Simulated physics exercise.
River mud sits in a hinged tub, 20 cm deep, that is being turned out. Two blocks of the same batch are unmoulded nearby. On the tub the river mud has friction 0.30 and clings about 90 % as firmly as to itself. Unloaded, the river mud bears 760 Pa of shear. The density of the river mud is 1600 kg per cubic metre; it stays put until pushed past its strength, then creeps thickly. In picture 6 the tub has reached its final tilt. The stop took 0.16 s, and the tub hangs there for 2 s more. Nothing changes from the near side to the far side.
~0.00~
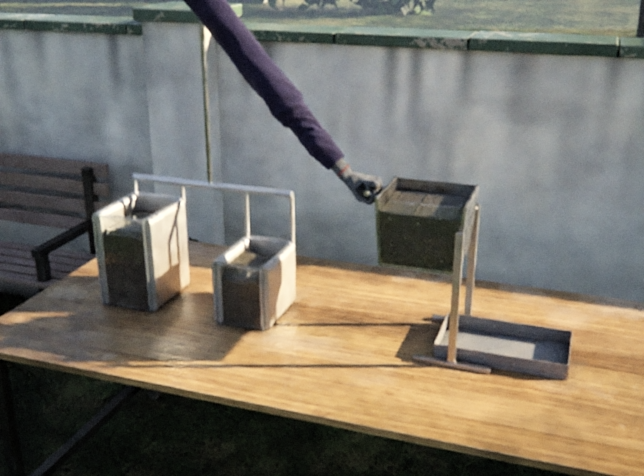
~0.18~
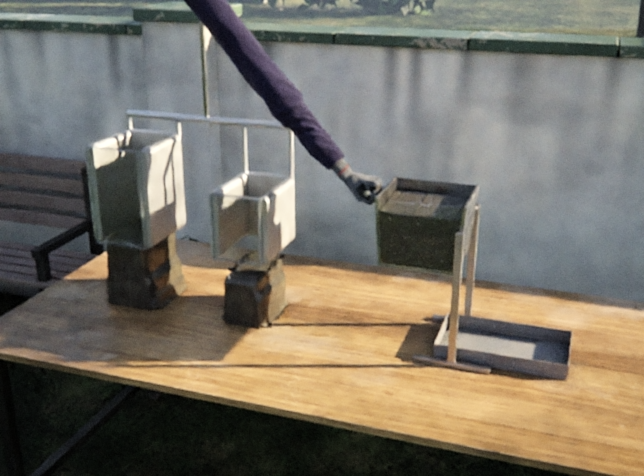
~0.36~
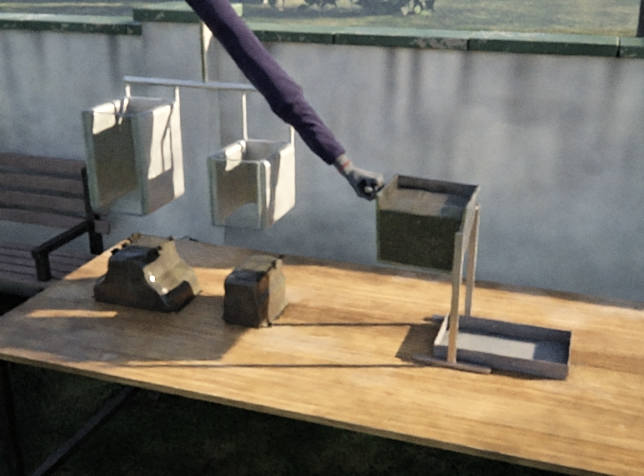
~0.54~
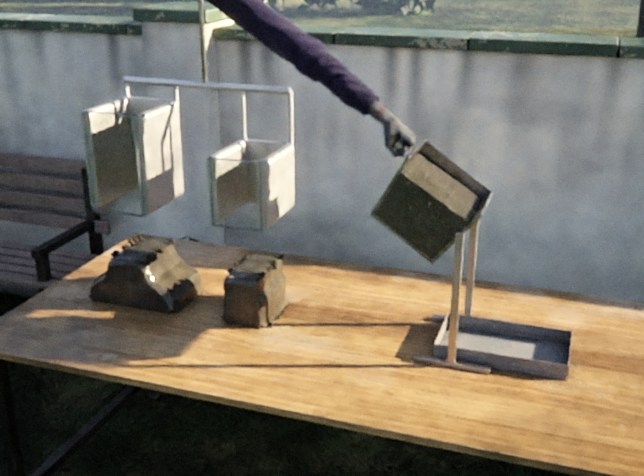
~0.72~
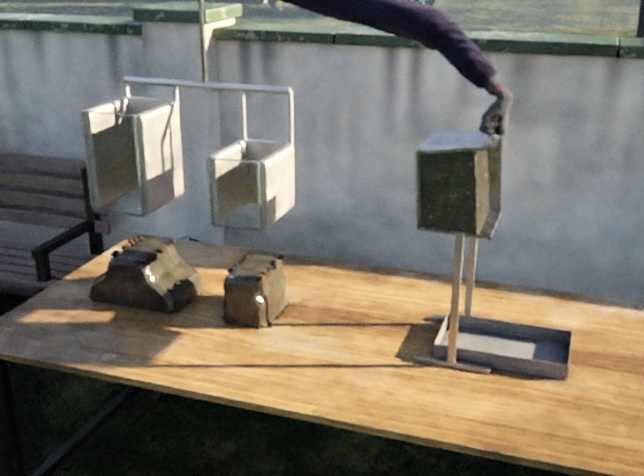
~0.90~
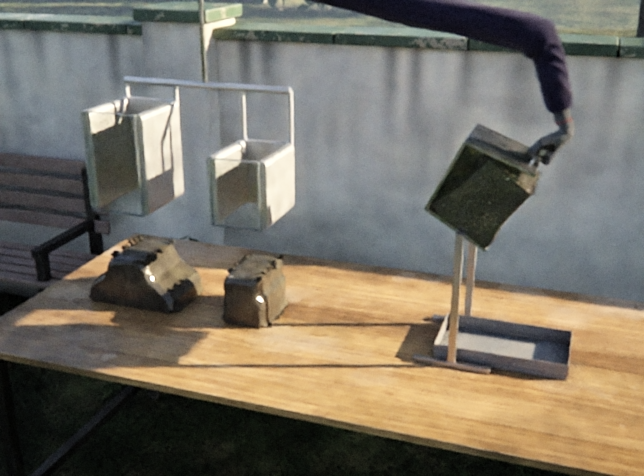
An arm in a dark purple sleeve reaches over a wooden table outdoors, seen from slightly above by a still camera, with a grey wall and bench behind. Two pale open moulds on the left lift off dark mud blocks, the left block slumping wider while the smaller barely changes. The hand then swings the dark tub on its stand up and over rightward, tilting it steeply above a shallow grey tray.
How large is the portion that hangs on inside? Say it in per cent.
Expect roughly 0 %.
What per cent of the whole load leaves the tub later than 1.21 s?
Some 0 per cent.
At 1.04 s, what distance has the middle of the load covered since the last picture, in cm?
Some 15 cm.
By 1.04 s, the tub is at 116 degrees and holds 29 %.
By 1.21 s, the tub is at 116 degrees and holds 0 %.
By 1.38 s, the tub is at 116 degrees and holds 0 %.
By 1.55 s, the tub is at 116 degrees and holds 0 %.
By 2.90 s, at the end, the tub is at 116 degrees and holds 0 %.
